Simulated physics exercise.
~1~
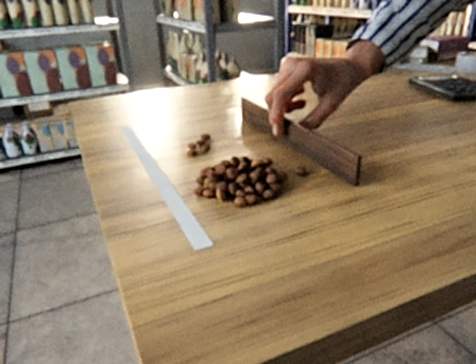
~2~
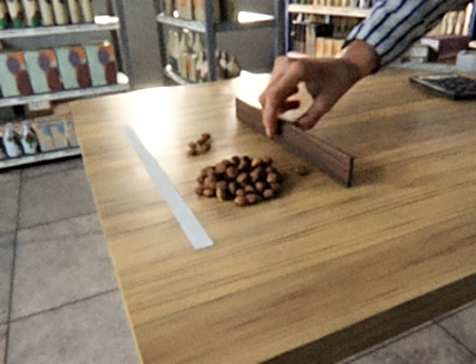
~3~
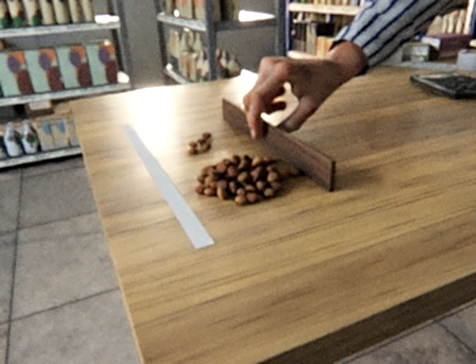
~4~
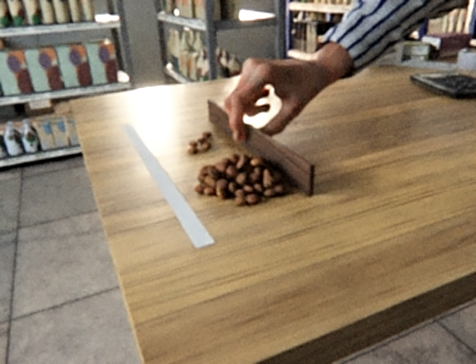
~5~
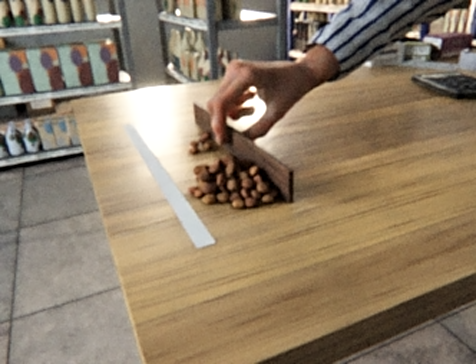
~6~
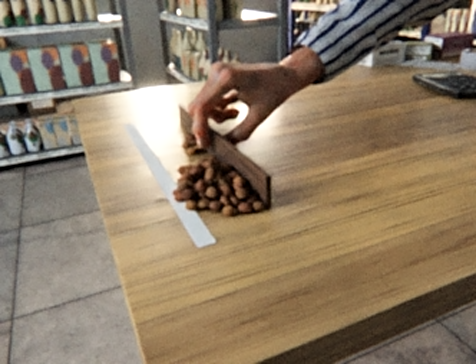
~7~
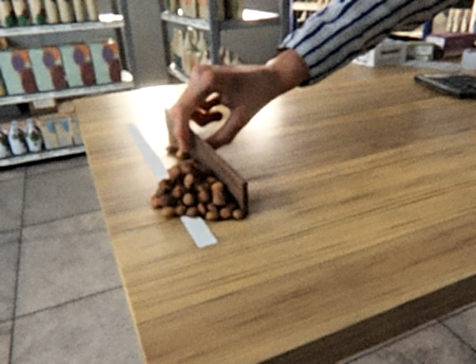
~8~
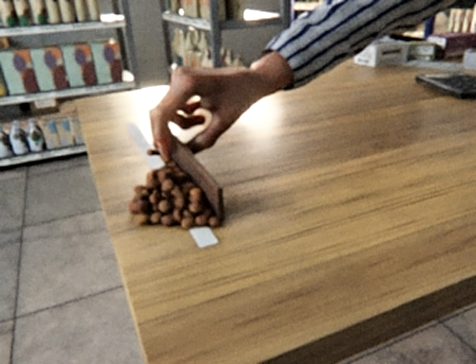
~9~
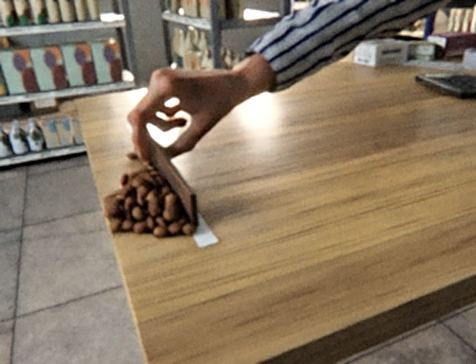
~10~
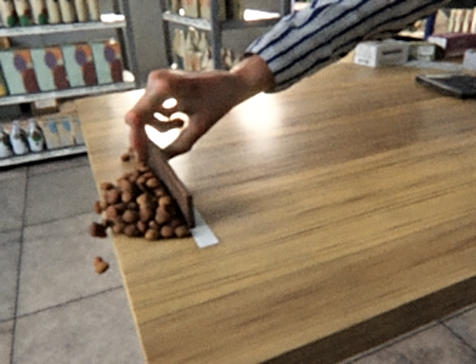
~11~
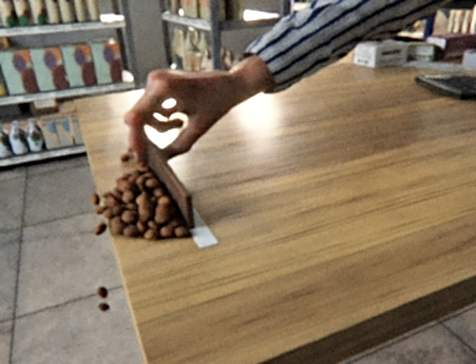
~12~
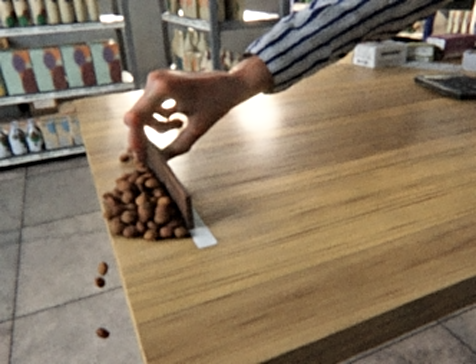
On a wooden table in a shop-like room, a hand in a striped sleeve slid a strip of wood left, pushing two piles of small brown nuts together over white tape, then stopped there as a few nuts dropped off the edge and most stayed.
